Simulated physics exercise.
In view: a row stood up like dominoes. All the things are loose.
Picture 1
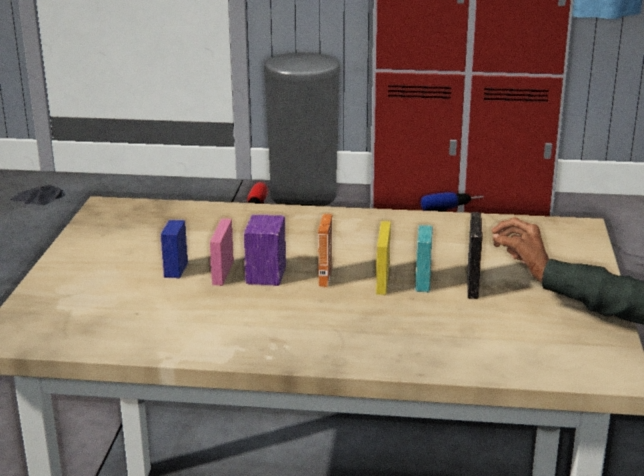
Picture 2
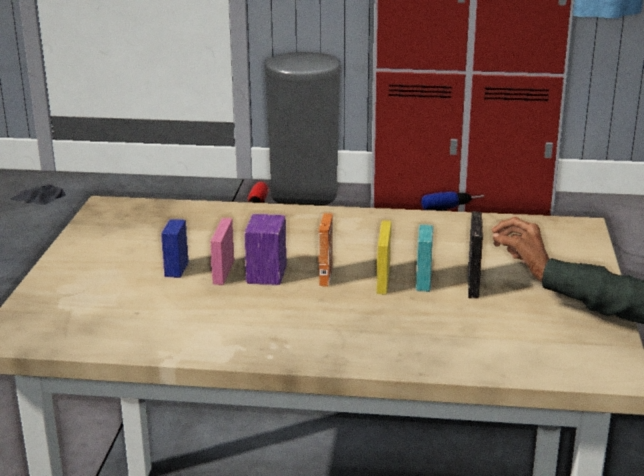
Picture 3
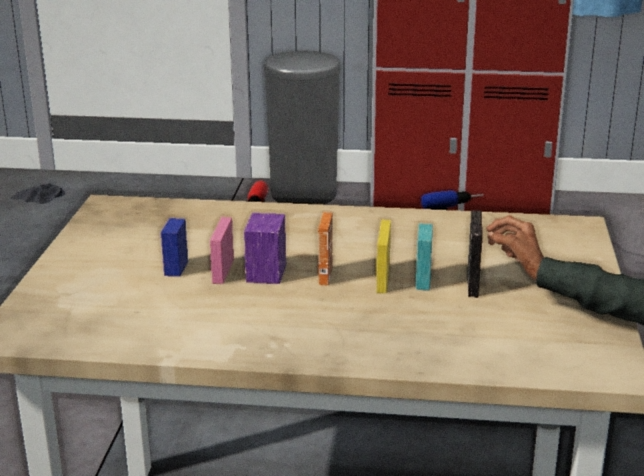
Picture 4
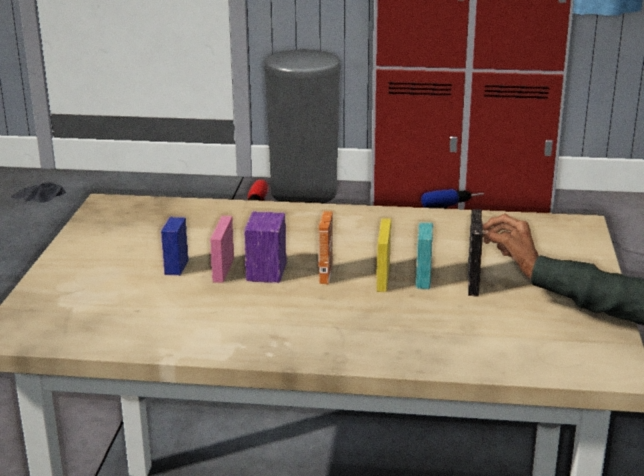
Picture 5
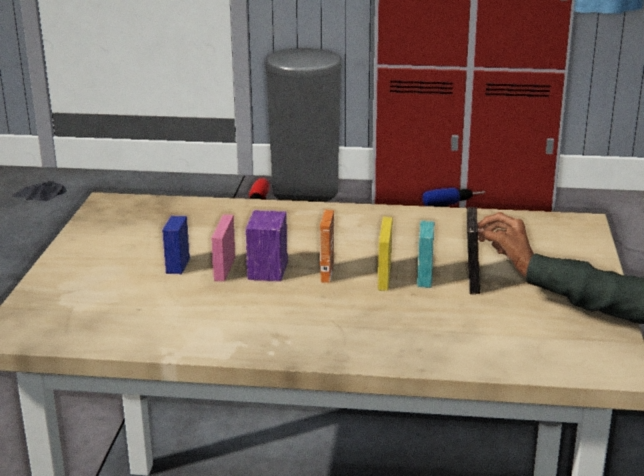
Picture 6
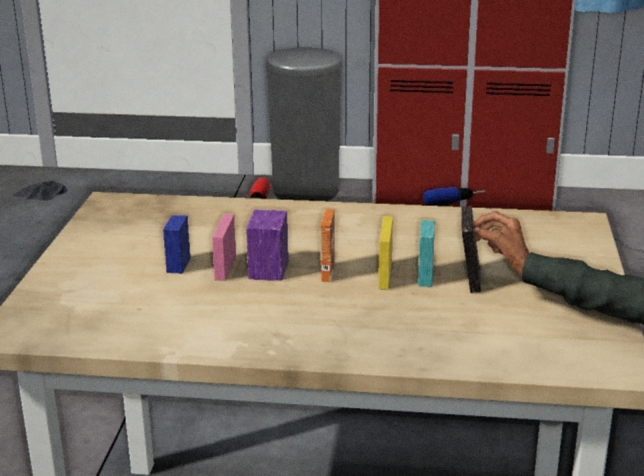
A hand at the right of a wooden table moves slightly left to the tall black block and tilts it a little leftward, while the six other coloured pieces standing in a spaced row stay upright and still.
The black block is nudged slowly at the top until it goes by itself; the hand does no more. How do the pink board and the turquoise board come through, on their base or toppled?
The pink board is still upright, the turquoise board falls over.
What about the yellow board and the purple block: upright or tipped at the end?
The yellow board tips over; the purple block keeps standing.
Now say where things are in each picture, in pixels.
Pink board (222, 252); turquoise board (424, 259), in the first frame.
Orange packet (326, 250); purple block (266, 249), in the second frame.
Yellow board (384, 256); orange packet (326, 249), in the third frame.
Purple block (266, 247); yellow board (384, 255), in the fourth frame.
Black block 5° over; orange packet (327, 246); purple block (267, 246), in the fifth frame.
Black block 10° over; pink board (225, 247); turquoise board (427, 253), in the sixth frame.
Then, 0.40 s past the last view, black block 66° over; turquoise board rocked 52° from its first pose near (402, 257); yellow board rocked 27° from its first pose.
Then, 0.50 s past the last view, black block 74° over; turquoise board rocked 75° from its first pose near (393, 264); yellow board on its side; orange packet rocked 6° from its first pose.
Finally, down or leaning hard on the table, turquoise board and yellow board; moved from the start, orange packet; the other 2 still in place. Final places as the last picture's camera would see them, pink board near (225, 247), turquoise board near (393, 264).
